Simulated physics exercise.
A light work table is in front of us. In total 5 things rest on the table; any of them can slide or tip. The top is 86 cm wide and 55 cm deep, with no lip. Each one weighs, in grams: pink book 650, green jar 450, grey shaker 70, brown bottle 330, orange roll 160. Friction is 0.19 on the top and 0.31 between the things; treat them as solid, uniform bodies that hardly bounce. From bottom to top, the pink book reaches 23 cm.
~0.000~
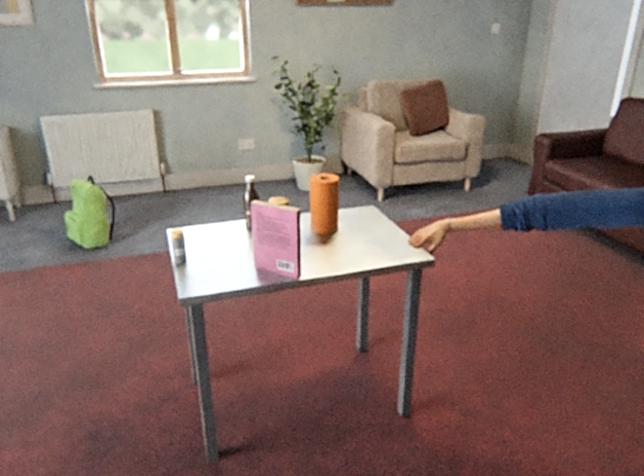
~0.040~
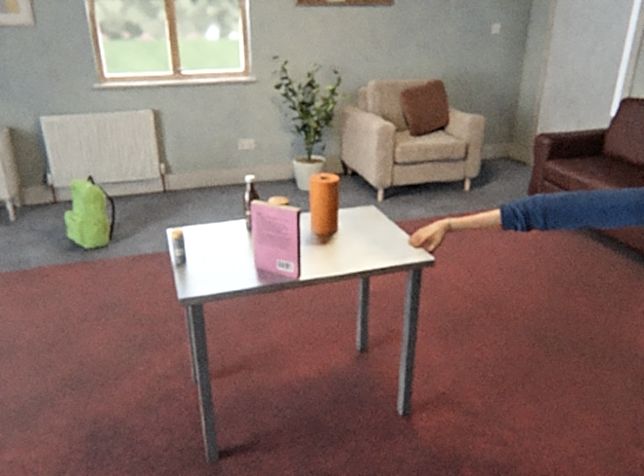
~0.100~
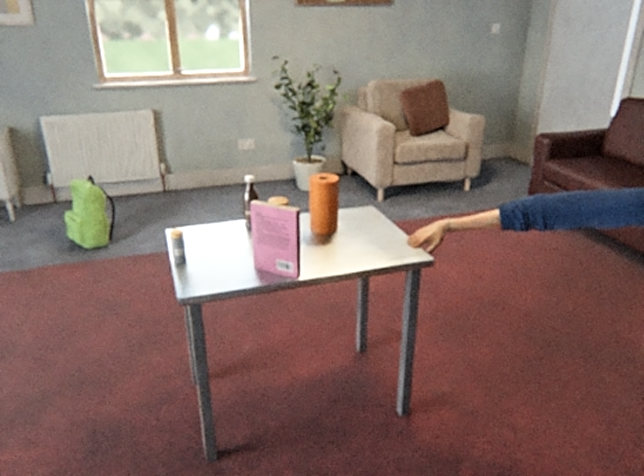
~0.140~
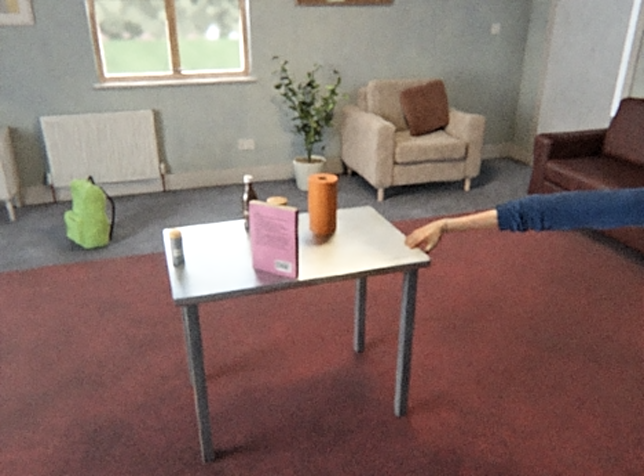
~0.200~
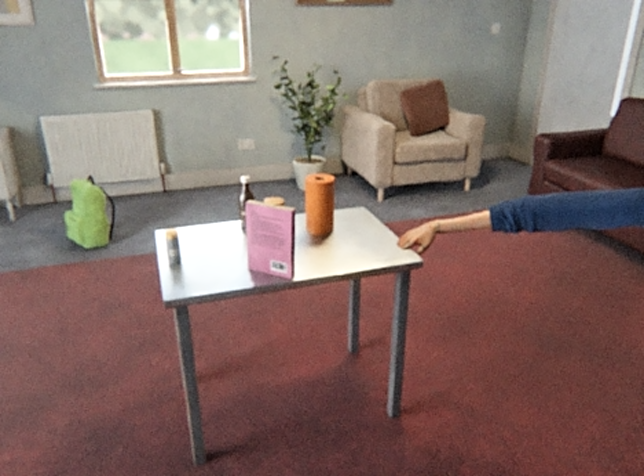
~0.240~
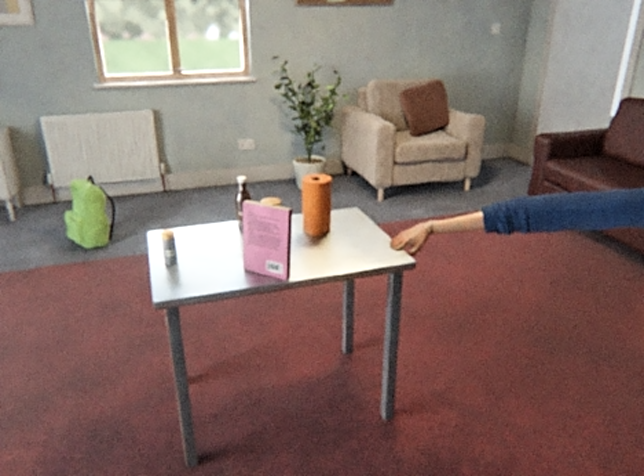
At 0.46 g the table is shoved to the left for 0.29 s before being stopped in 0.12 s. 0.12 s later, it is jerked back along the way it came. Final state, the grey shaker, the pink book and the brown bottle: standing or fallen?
One by one: Grey shaker: Goes over. Pink book: Goes over. Brown bottle: Stays up.
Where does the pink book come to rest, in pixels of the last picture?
Somewhere around (282, 261).
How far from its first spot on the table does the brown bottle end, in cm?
Some 14 cm.
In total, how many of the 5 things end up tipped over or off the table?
That makes 2.
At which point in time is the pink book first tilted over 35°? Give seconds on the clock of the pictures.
0.4 s, roughly.
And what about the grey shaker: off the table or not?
When everything stops, the grey shaker is out of bounds.
Around 0.54 s, table 27 cm from its start; pink book on its side near (230, 269); brown bottle shifted 8 cm near (204, 207); grey shaker shifted 8 cm near (122, 254).
Around 0.84 s, table 12 cm from its start; grey shaker now off the table; pink book on its side near (241, 267); brown bottle shifted 9 cm near (195, 208).
Finally (1.7 s), off the table and tipped over, grey shaker; on their side or leaning hard on the table, pink book; not toppled but over 5 cm from the start, green jar, brown bottle and orange roll. In the last view, grey shaker near (146, 428), pink book near (282, 261).
